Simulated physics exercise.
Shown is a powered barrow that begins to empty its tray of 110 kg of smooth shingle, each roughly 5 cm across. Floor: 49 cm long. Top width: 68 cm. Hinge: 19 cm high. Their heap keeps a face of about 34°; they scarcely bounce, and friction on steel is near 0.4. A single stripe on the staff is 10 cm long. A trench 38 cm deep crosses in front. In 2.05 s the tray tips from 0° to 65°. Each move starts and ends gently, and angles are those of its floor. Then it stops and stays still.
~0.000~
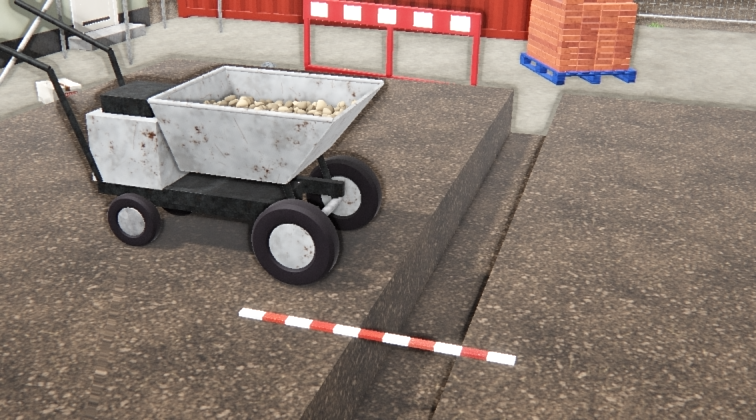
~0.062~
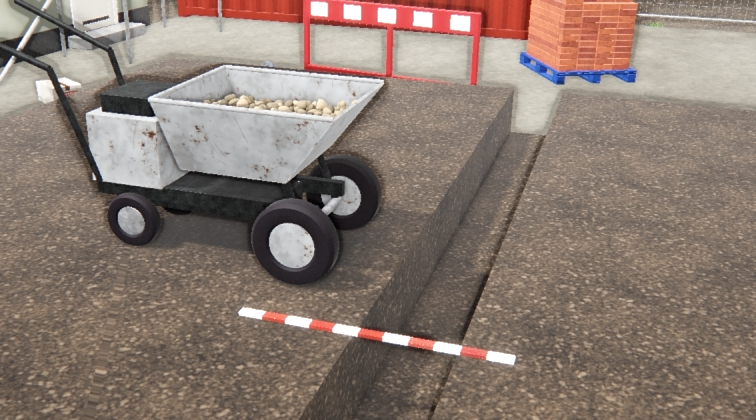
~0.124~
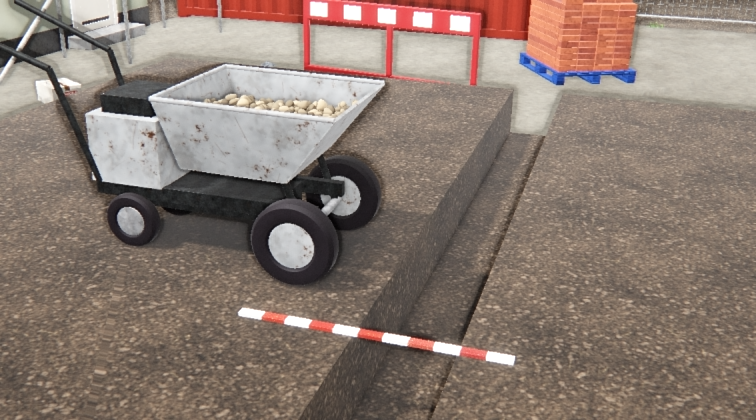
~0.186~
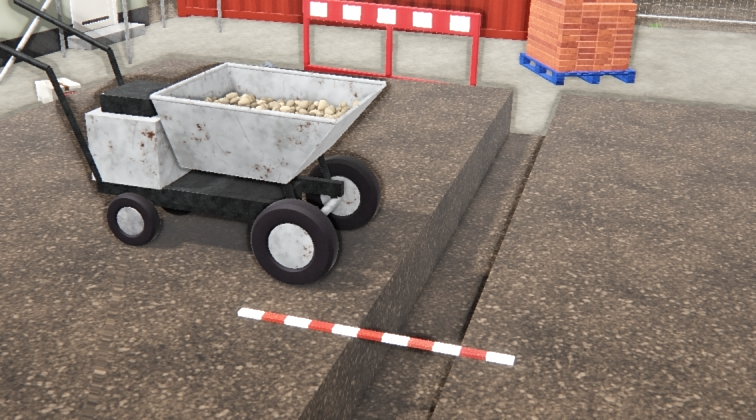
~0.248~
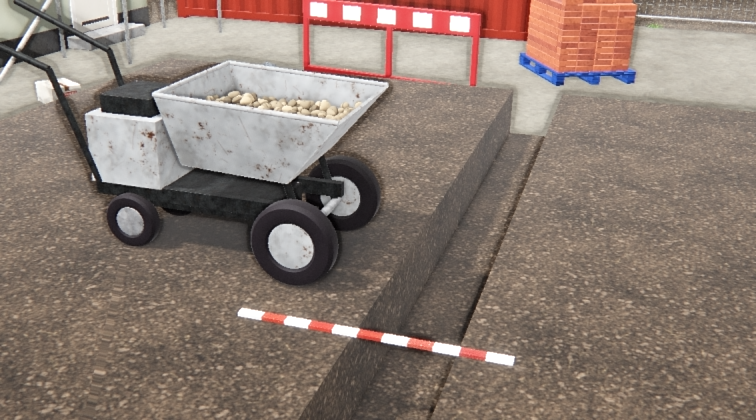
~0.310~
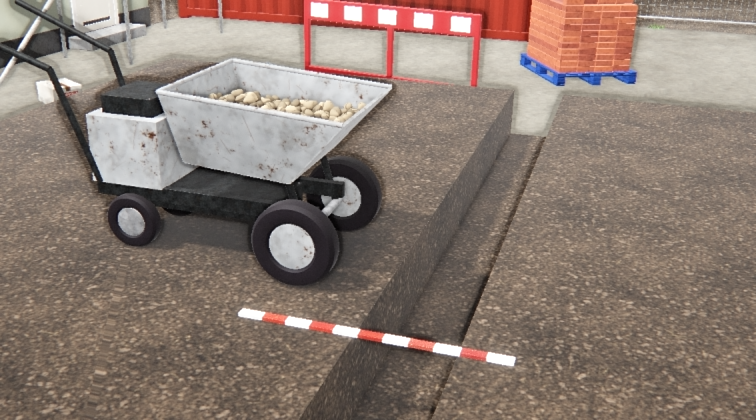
A powered barrow with a scuffed, pale grey tray of smooth, light-coloured stones stands on brown, gritty ground at the left, seen from slightly above. In front of it a red-and-white striped staff lies across a narrow trench, with a red-and-white barrier, a red wall and orange bricks on a blue pallet behind. The tray, still at first, tilts very slightly towards the right, while the camera stays still.
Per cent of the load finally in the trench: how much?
Approx. 69 %.
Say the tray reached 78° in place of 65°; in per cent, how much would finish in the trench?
In that case some 60 per cent.
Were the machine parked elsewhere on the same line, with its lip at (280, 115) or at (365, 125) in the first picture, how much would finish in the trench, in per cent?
From the first spot near 100, from the second near 35 per cent.
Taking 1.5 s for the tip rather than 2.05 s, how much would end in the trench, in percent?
Close to 60 per cent then.
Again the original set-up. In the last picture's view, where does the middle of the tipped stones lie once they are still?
Their centre sits close to (466, 335).
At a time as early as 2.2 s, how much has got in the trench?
25 per cent, give or take.
After 1.5 s the floor is at 55°; 100 % in the tray; the foremost stones are at (426, 197).
After 2.2 s the floor is at 65°; 59 % in the tray, 23 % in the trench, 18 % past the trench; the foremost stones are at (573, 304).
After 2.5 s the floor is at 65°; 34 % in the tray, 35 % in the trench, 31 % past the trench; the foremost stones are at (644, 308).
After 4.4 s the floor is at 65°; 0 % in the tray, 69 % in the trench, 31 % past the trench; the foremost stones are at (669, 314).
